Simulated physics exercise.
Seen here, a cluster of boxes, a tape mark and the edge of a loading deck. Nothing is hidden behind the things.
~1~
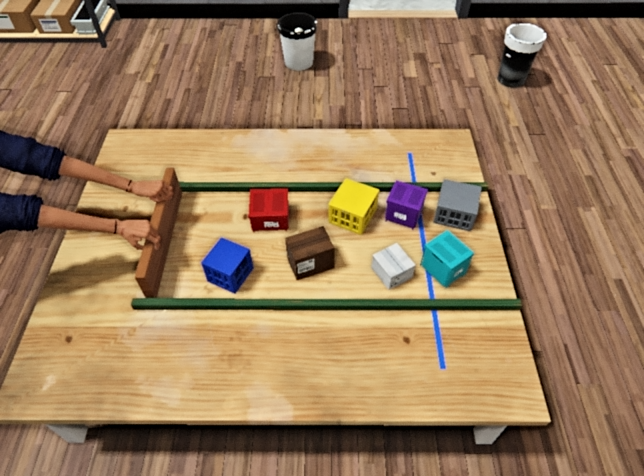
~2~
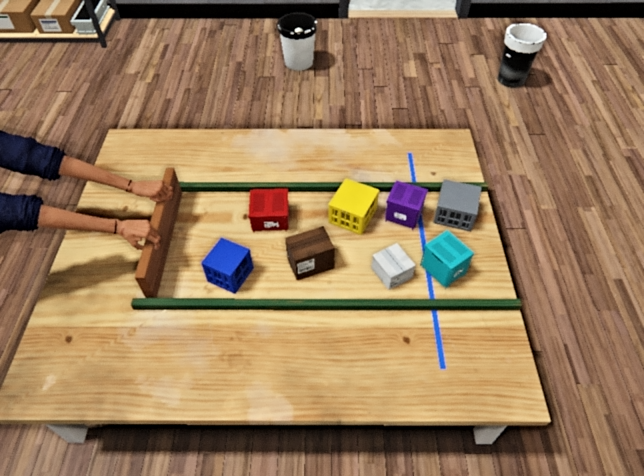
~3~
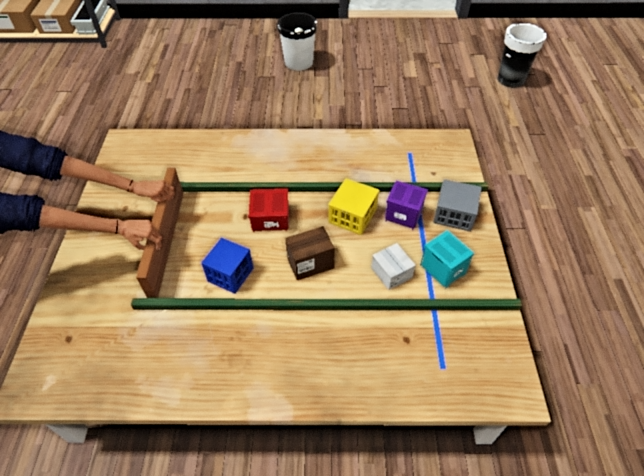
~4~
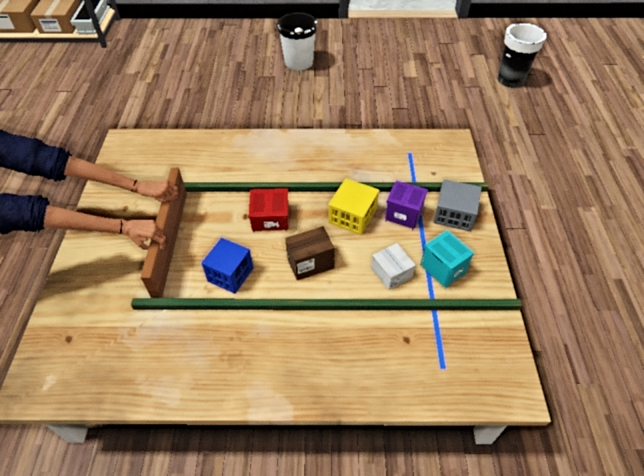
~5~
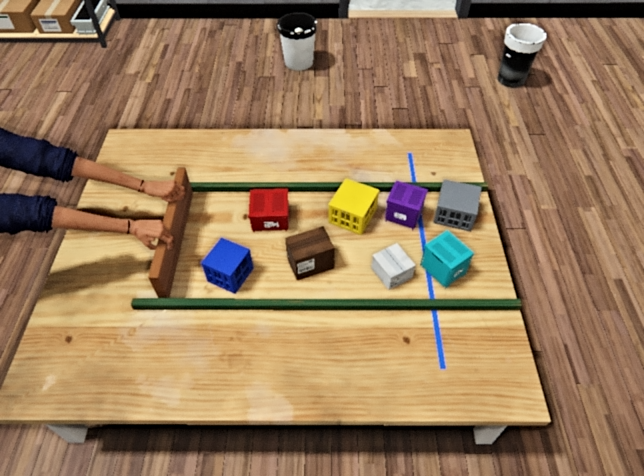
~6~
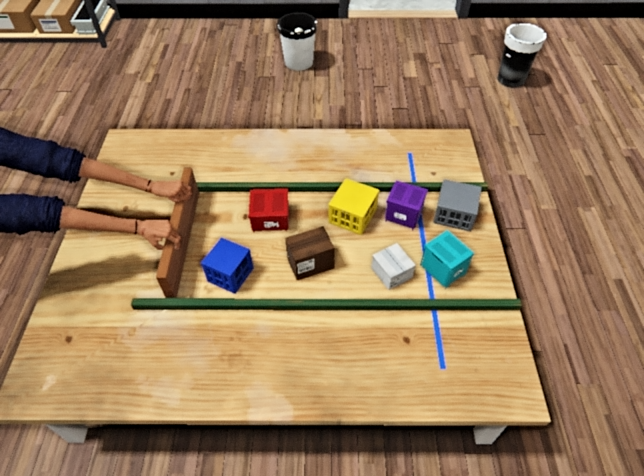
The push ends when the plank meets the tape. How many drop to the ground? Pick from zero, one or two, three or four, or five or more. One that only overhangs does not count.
In the end the number that fall off is three or four.
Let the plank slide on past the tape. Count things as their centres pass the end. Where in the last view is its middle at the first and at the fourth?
Near (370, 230) and (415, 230).
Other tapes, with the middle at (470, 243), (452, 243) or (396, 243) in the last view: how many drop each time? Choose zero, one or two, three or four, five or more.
Taking them in turn, at least five; 5 or more; 1 or 2.
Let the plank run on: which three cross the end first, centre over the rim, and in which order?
In order: The grey crate, the turquoise tote, the purple tote.
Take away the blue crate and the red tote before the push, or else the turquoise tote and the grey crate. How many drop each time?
Fallen: 2, and 2 in the other try.
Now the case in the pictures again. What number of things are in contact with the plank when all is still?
In contact: 2.
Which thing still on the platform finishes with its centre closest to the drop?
The yellow crate.
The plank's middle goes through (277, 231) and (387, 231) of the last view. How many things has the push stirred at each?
3 and 8.
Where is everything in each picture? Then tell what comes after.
Grey crate (457, 205); turquoise tote (446, 260); purple tote (405, 206); plank (161, 230); tape (424, 243), in the first picture.
Turquoise tote (446, 260); plank (161, 230), in the second picture.
Purple tote (405, 206); white box (393, 266), in the third picture.
Grey crate (457, 205); brown parcel (310, 253), in the fourth picture.
Turquoise tote (446, 260); blue crate (228, 266), in the fifth picture.
Grey crate (457, 205); turquoise tote (446, 260); purple tote (405, 206); plank (180, 230); tape (424, 243), in the sixth picture.
Early on, none off yet; grey crate at rest near (457, 205); turquoise tote at rest near (446, 260); purple tote at rest near (405, 206).
Finally, the number that fall off is three or four; lost, white box, purple tote, turquoise tote and grey crate.
